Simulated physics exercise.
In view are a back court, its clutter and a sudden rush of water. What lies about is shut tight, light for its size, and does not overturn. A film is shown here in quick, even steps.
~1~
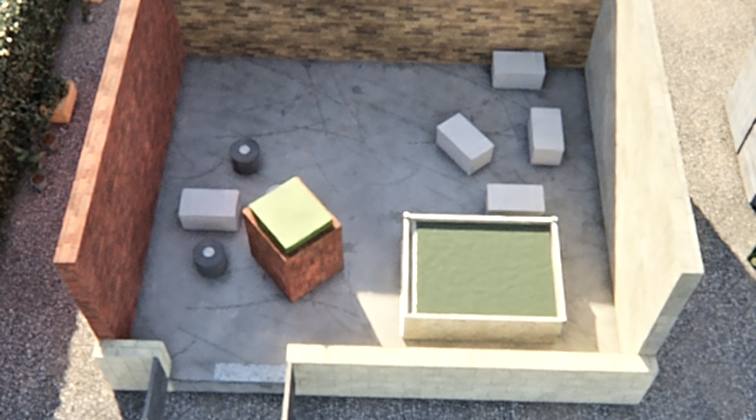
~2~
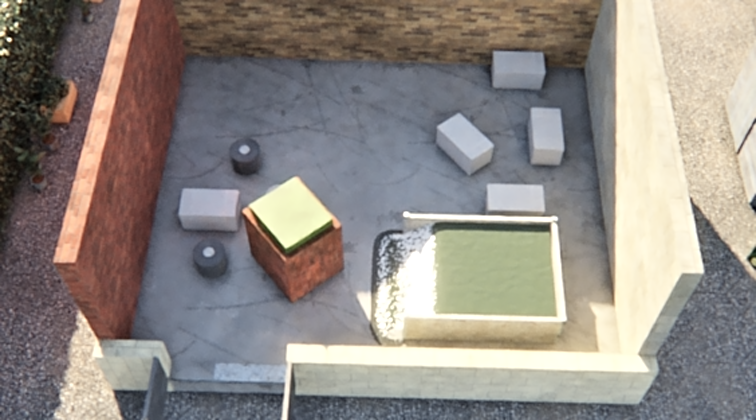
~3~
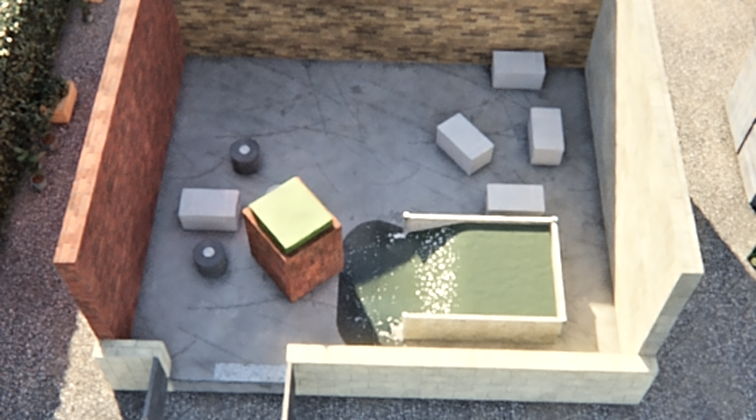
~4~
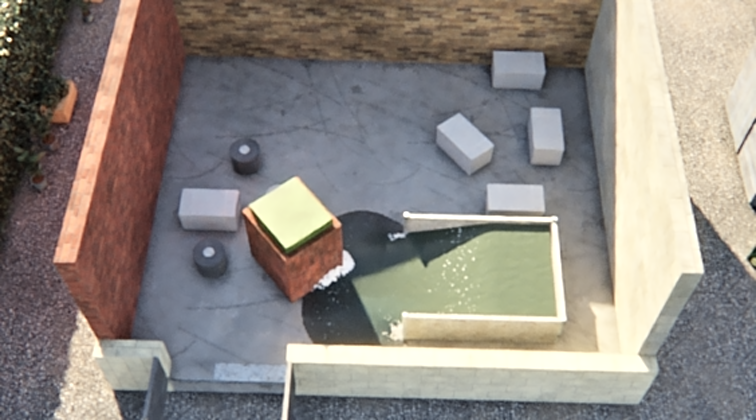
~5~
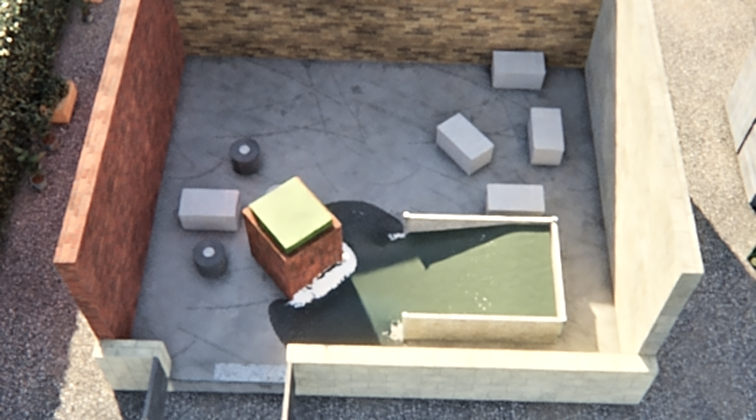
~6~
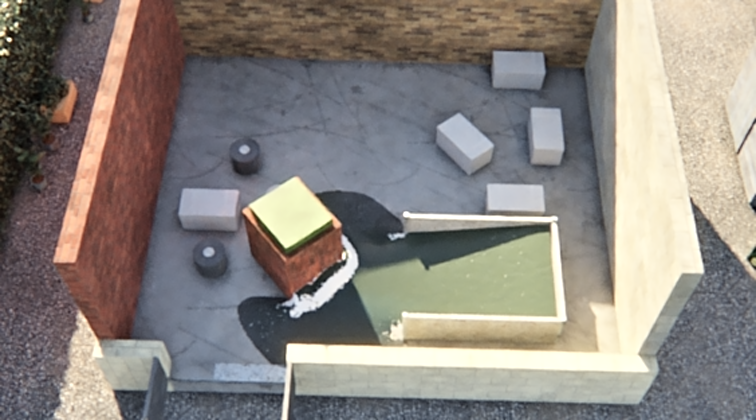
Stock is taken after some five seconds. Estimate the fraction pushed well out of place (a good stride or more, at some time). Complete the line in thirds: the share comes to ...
The share comes to less than a third.
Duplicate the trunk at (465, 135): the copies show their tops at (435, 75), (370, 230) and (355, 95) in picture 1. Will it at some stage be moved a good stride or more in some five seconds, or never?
Stays put, shoved clear, stays put.
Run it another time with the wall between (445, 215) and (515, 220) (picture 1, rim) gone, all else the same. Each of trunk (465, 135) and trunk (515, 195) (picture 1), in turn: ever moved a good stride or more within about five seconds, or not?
Lab note - in sequence: Made it that far; made it that far.
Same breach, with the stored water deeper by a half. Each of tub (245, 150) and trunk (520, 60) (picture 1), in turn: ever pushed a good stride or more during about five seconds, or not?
Lab note, in order: Reached that mark / stayed below that mark.
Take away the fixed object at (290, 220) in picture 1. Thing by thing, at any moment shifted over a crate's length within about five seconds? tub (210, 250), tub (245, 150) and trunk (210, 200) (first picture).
In the order given: Got displaced, got displaced, got displaced.
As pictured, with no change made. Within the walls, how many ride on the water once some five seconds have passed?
So that is 2.
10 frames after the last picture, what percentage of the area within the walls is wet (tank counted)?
Roughly 45 per cent.
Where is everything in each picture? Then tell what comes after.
A tub at (244, 150) rests on the ground; a pail at (277, 194) rests on the ground; 0 of 8 have shifted, in the first frame.
A tub at (244, 150) rests on the ground; a pail at (277, 194), on the bottom; 0 of 8 have shifted, in the second frame.
A tub at (244, 150), on the bottom; a pail at (277, 194), on the bottom; 0 of 8 have shifted, in the third frame.
A tub at (244, 150), on the bottom; a pail at (277, 194), on the bottom; 0 of 8 have shifted, in the fourth frame.
A tub at (244, 150), on the bottom; a pail at (277, 194) rests on the ground; 0 of 8 have shifted, in the fifth frame.
A tub at (244, 150), on the bottom; a pail at (277, 194), on the bottom; 0 of 8 have shifted, in the sixth frame.
A moment on, 0 of 8 are well off their spots; 0 afloat.
Next, 1 of 8 are well off their spots; 0 afloat.
Later, 1 of 8 are well off their spots; 0 afloat.
In the end, 1 of 8 are well off their spots, and 1 have been at some point; 2 afloat.
